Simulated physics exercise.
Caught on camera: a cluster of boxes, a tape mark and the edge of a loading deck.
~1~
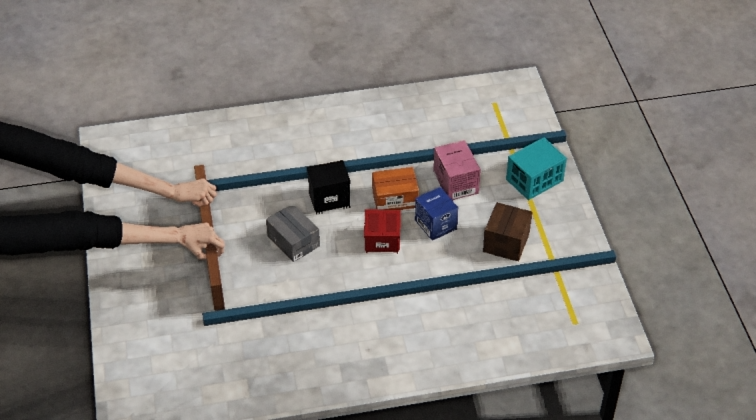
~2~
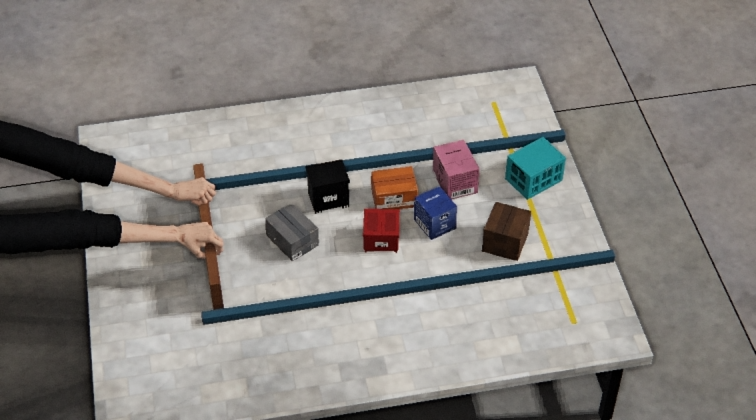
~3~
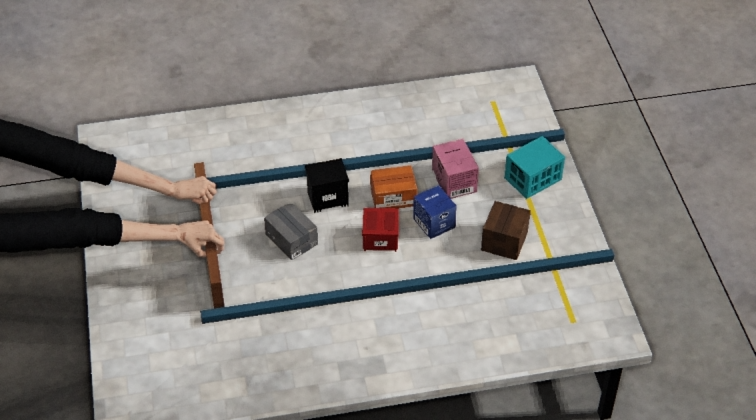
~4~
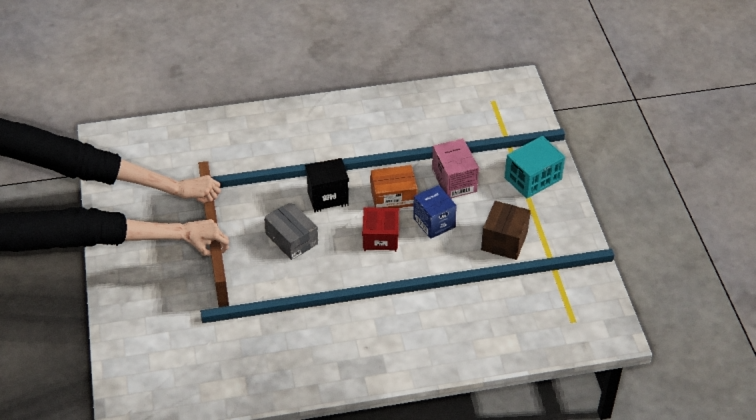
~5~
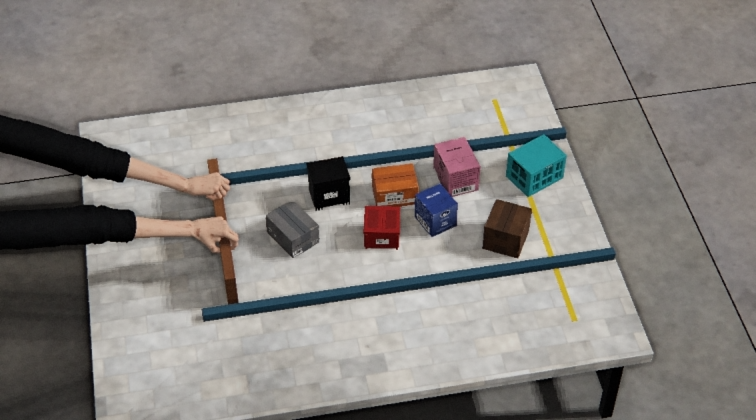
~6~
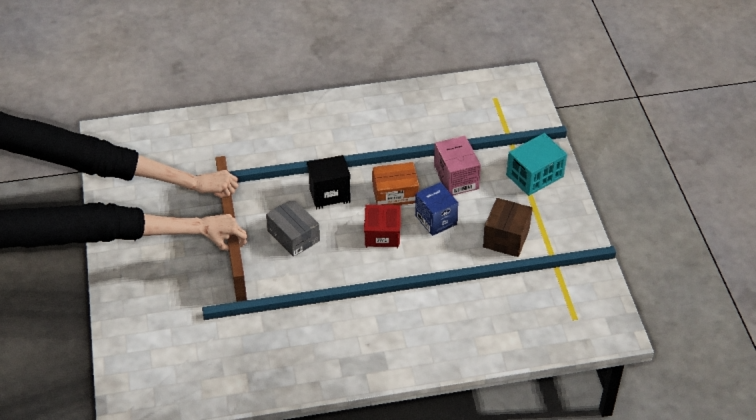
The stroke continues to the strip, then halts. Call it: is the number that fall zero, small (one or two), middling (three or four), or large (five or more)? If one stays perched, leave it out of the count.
It is middling.
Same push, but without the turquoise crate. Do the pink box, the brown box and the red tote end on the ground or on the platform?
Well, the pink box drops down, the brown box is safe, and last of the three, the red tote is safe.
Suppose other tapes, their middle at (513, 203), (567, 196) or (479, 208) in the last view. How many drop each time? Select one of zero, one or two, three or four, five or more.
In order: Three or four, then at least five, then 1 or 2.
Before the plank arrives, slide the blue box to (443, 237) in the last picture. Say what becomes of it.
Note: Blue box is safe.
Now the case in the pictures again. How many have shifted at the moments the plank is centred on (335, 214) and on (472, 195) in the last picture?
So far 3, and 8 at the second.
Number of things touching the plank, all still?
It is in contact with 3.
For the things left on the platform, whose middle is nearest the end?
Red tote.
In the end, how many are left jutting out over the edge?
As for overhanging, the count is 1.
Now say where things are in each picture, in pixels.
Turquoise crate (536, 169); brown box (508, 232); pink box (457, 171); plank (210, 238); tape (532, 205), in the first frame.
Brown box (507, 231); blue box (435, 213), in the second frame.
Pink box (455, 169); orange parcel (393, 188), in the third frame.
Turquoise crate (535, 167); black tote (327, 185), in the fourth frame.
Brown box (507, 229); red tote (382, 228), in the fifth frame.
Turquoise crate (537, 164); brown box (508, 227); pink box (457, 166); plank (231, 229); tape (532, 201), in the sixth frame.
Soon after, none off yet; turquoise crate at rest near (537, 164); brown box at rest near (508, 227); pink box at rest near (457, 166).
After that, none off yet; turquoise crate displaced a little near (564, 164); brown box displaced a little near (519, 229); pink box displaced about its own width near (518, 157).
In the end, the number that fall off is three or four; gone, orange parcel, blue box, pink box and turquoise crate.
